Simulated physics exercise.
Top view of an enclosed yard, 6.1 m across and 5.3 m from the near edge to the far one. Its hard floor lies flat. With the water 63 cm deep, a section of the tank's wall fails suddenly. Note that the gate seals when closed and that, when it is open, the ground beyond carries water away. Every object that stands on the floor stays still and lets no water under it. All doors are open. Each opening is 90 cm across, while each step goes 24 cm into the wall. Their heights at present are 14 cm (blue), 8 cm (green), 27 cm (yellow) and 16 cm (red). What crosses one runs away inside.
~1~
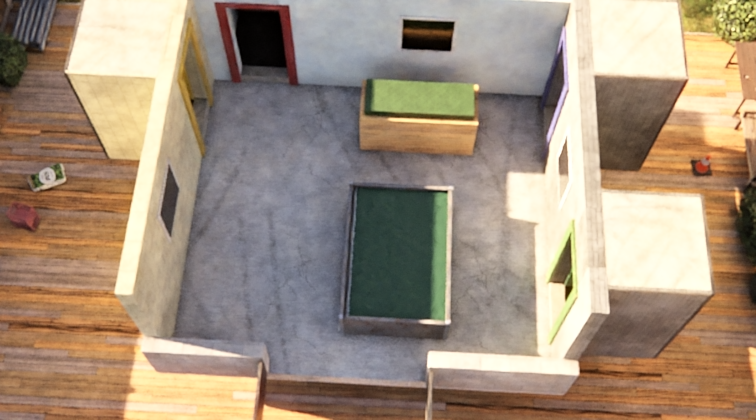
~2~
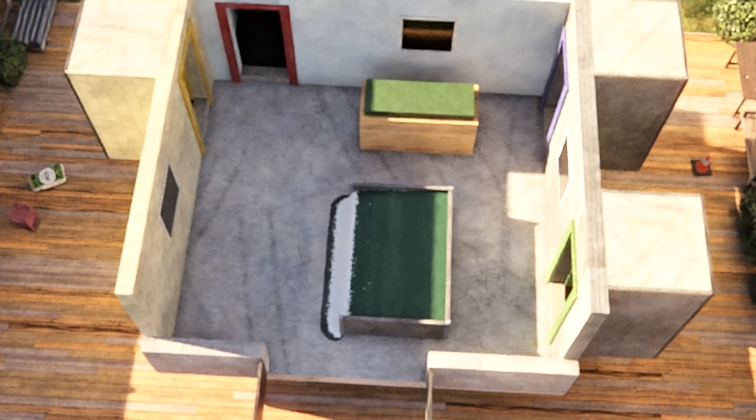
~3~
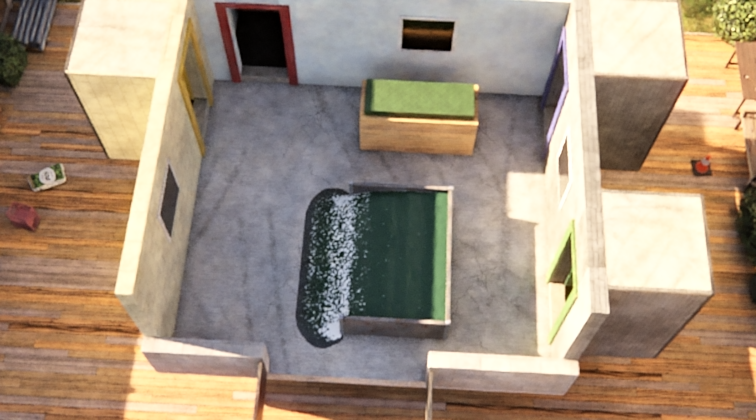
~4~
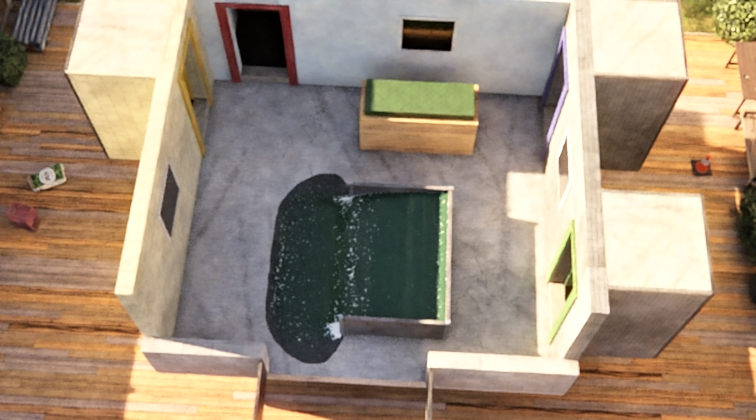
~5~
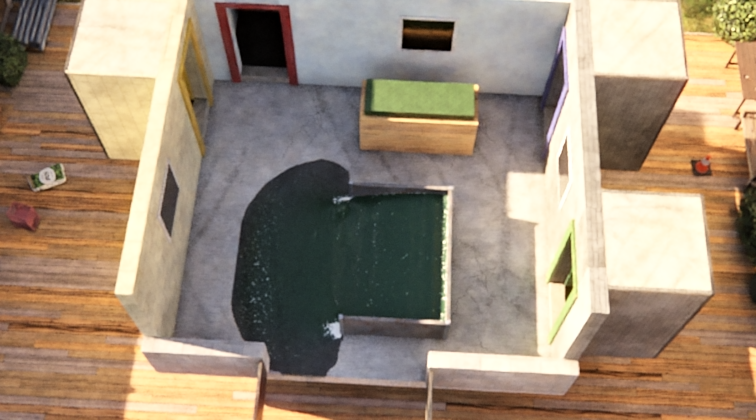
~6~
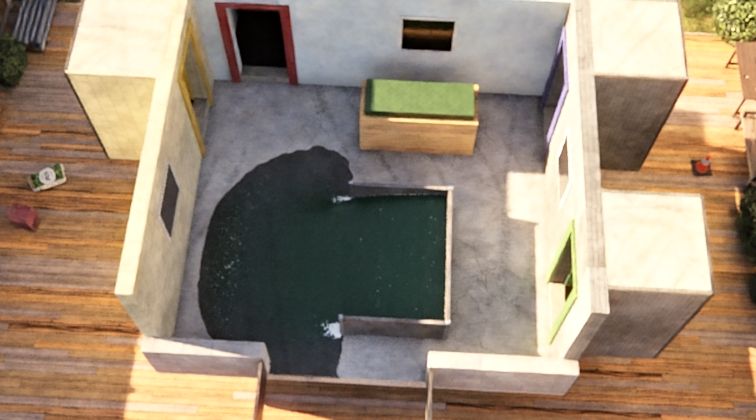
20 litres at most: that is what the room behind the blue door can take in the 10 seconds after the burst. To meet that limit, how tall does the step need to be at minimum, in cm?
At least 12 cm or so.
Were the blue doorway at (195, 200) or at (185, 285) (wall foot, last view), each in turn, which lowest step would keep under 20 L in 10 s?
You'd want about 25 cm there first, then about 31 cm.
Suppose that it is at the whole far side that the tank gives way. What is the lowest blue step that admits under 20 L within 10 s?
At least roughly 15 centimetres tall.
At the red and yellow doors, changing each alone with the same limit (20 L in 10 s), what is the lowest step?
You'd want about 19 centimetres at red and about 12.5 centimetres at yellow.
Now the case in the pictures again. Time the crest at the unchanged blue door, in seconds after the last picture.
Roughly at 5.5 s.
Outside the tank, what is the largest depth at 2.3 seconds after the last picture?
32 cm.
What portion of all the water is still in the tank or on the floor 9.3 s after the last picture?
Remaining share: Around 82 %.
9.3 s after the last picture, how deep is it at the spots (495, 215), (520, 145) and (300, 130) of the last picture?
Close to 6, 6 and 8 cm deep.
Then, 0.7 s after the last picture water covers 40 % of the floor, deepest (41 cm) near (197, 261); it has not reached the blue door.
Then, 2.3 s after the last picture water covers 45 % of the floor, deepest (32 cm) near (215, 82); it has not reached the blue door.
Then, 9.3 s after the last picture water covers 95 % of the floor, deepest (14 cm) near (216, 356); 8 cm at the blue door, 10 litres in over its 14 cm step.
At the blue door as built, the water peaked near 16 cm, 5.5 s after the last picture.
Run again over the same 10 s with other heights there, 31 litres in over 10.5 cm, 10 litres over 14 cm. The limit of 20 litres is kept from about 12 cm up.
